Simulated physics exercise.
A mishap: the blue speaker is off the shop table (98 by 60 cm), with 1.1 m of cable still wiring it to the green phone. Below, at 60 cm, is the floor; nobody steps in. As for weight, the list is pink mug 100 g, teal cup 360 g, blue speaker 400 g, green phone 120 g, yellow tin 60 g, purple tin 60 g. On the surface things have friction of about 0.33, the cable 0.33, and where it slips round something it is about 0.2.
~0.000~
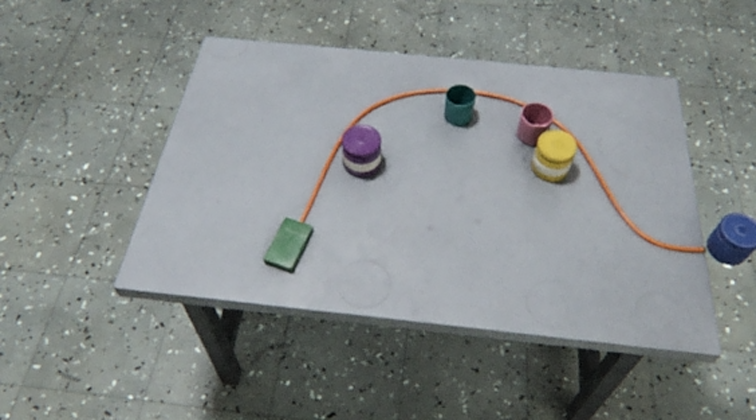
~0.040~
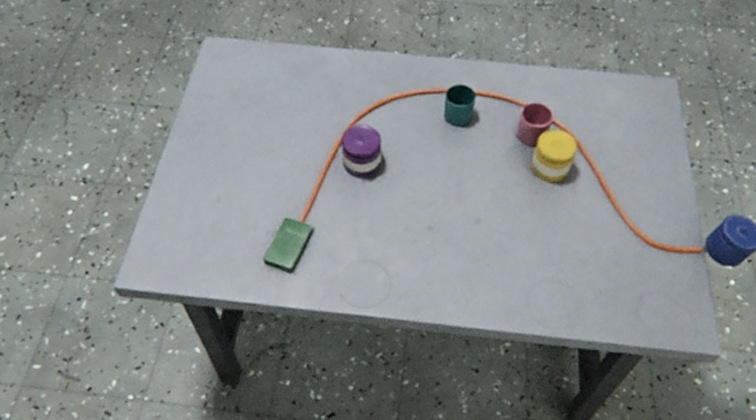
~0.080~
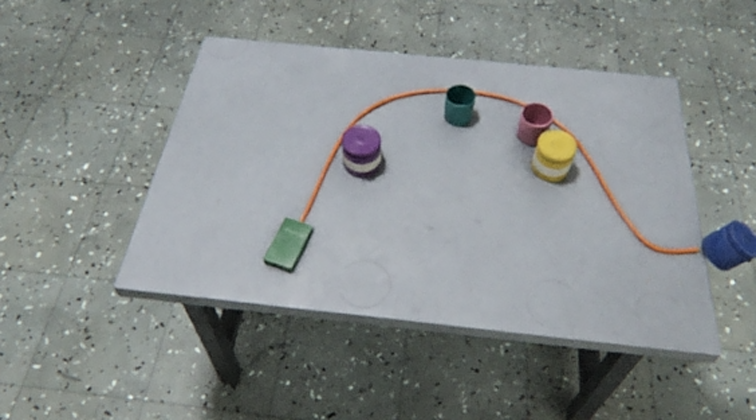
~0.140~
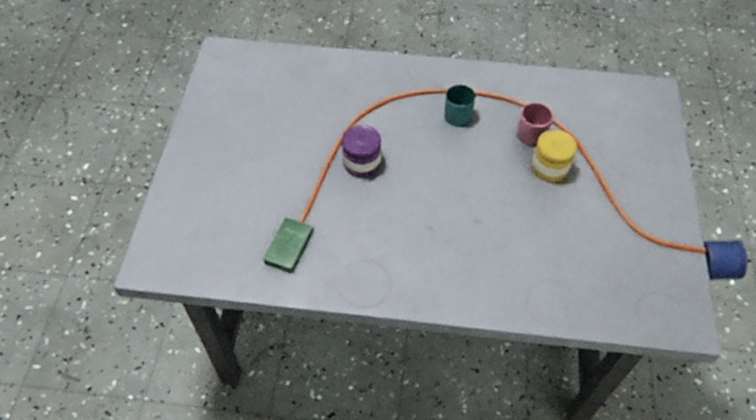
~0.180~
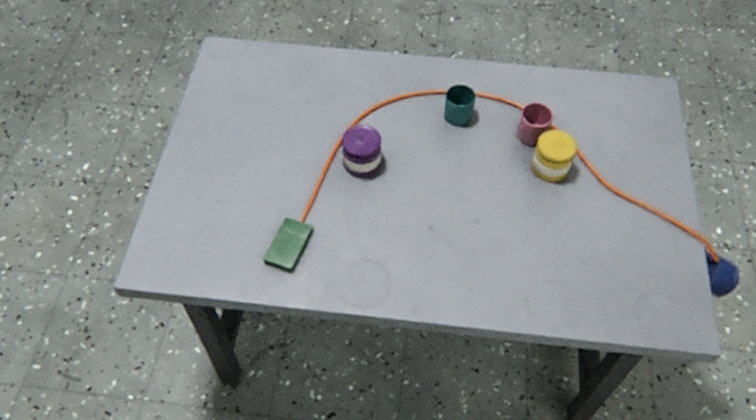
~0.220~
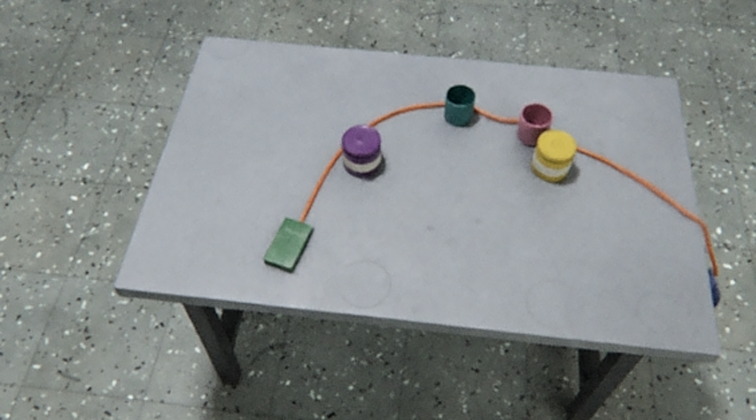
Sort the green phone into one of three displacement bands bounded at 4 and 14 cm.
Band: Large.
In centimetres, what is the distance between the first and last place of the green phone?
As for the green phone, it finishes over the edge.
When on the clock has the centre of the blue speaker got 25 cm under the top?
Near 0.30 seconds.
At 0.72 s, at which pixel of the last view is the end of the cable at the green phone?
It's at around pixel (504, 72).
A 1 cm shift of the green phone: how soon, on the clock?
The green phone gets there close to 0.28 s.
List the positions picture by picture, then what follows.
In the first frame, shows, green phone (288, 242); cable runs through (647, 238) (579, 145) (490, 95) (388, 100) (323, 174).
In the second frame, shows, blue speaker (742, 231); cable runs through (646, 239) (490, 95) (323, 174).
In the third frame, shows, blue speaker (731, 246); cable runs through (644, 240) (490, 95) (323, 174).
In the fourth frame, shows, blue speaker (722, 260); cable runs through (649, 237) (490, 95) (323, 174).
In the fifth frame, shows, blue speaker (712, 274); cable runs through (679, 224) (492, 97) (323, 174).
In the sixth frame, shows, green phone (288, 242); cable runs through (706, 233) (604, 160) (506, 121) (406, 110) (325, 174).
At 0.5 s, the cable's tail end at (387, 152); green phone 22 cm off its start, purple tin 17 cm off its start, blue speaker over the edge.
At 0.7 s, the cable's tail end at (504, 72); green phone 54 cm off its start, purple tin 22 cm off its start, blue speaker over the edge.
At 1.0 s, the cable has left the top; green phone over the edge, purple tin 22 cm off its start at (463, 201), blue speaker over the edge.
At 1.2 s, the cable has left the top; green phone over the edge, purple tin 22 cm off its start, blue speaker over the edge.
At 2.4 s, the cable has left the top; green phone over the edge, purple tin 22 cm off its start at (463, 201), blue speaker over the edge, teal cup 6 cm off its start at (473, 118).
